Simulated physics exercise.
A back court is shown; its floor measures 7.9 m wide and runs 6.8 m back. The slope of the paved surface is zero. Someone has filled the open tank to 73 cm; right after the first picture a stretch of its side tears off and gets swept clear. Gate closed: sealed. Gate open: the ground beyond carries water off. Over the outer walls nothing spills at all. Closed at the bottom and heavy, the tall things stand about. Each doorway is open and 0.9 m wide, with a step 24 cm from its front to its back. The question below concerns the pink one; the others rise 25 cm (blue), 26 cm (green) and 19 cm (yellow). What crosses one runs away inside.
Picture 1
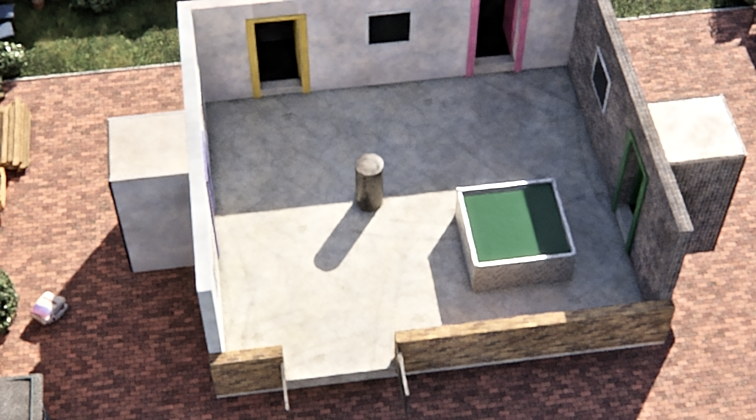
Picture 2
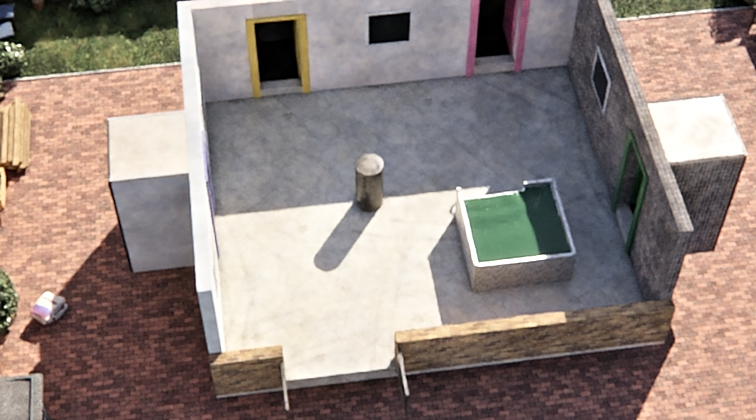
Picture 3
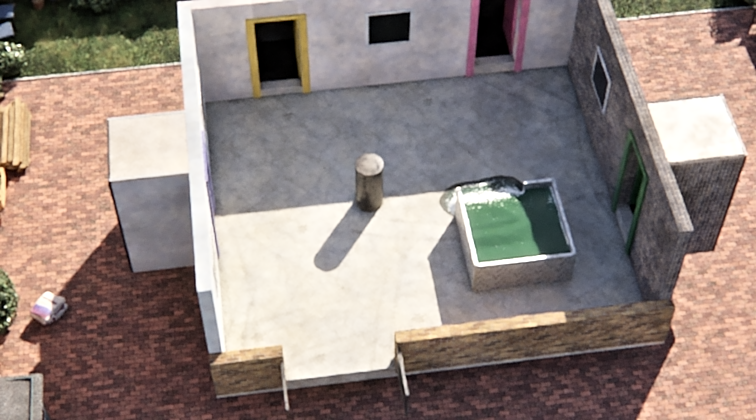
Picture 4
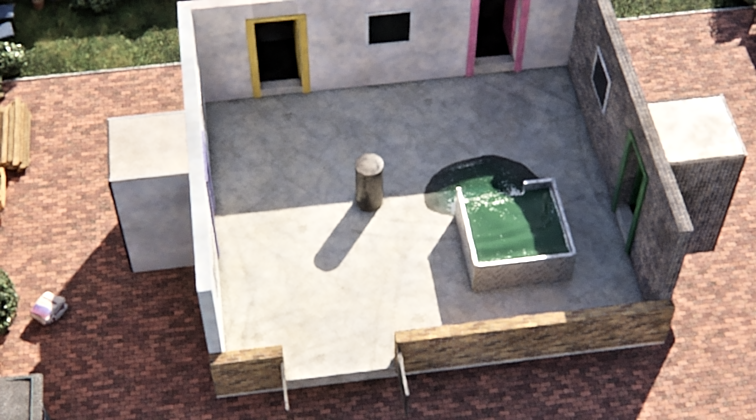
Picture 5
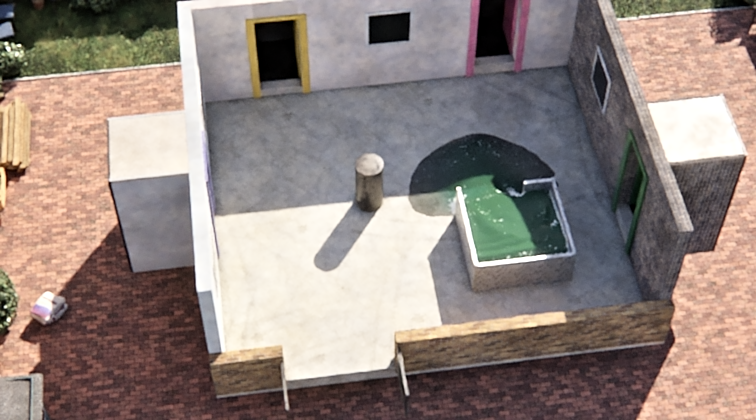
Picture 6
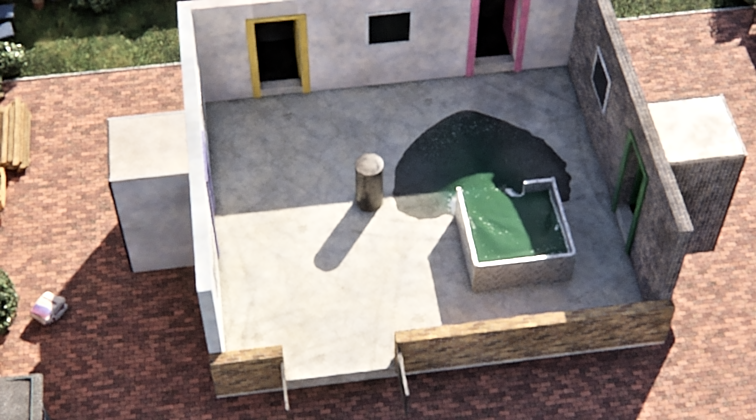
In the video, a raised open tank of green water stands in a walled court with yellow and pink doorways; its far side breaks open, and water pours out, spreading across the pale floor in a widening dark patch.
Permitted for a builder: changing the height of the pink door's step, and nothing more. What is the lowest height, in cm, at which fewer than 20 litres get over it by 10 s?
19 cm.
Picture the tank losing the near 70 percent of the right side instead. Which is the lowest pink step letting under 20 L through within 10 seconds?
Some 8.5 cm.
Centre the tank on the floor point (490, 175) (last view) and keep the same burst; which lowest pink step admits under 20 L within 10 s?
At least some 26 centimetres tall.
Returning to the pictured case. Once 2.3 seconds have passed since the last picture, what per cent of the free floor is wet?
40 %.
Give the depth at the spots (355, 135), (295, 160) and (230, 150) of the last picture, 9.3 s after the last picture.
Taking the spots in order: About 4, 6 and 7 centimetres.
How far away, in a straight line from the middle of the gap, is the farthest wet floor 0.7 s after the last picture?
4.0 m.
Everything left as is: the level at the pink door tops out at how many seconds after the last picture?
1.4 s.
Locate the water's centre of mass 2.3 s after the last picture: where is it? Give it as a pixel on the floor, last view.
About (458, 159).
Then, 0.7 s after the last picture water covers 30 % of the floor, deepest (34 cm) near (478, 205); 18 cm at the pink door, 0 litres in over its 26 cm step.
Then, 2.3 s after the last picture water covers 40 % of the floor, deepest (28 cm) near (563, 70); 19 cm at the pink door, 0 litres in over its 26 cm step.
Then, 9.3 s after the last picture water covers 90 % of the floor, deepest (8 cm) near (634, 327); 5 cm at the pink door, 1 litre in over its 26 cm step.
At the pink door as built, the water peaked near 27 cm, 1.3 s after the last picture.
With a step of 17 cm, 38 litres would have come in within the 10 s; with 23 cm, 5 litres. So under 20 litres takes about 19 cm.
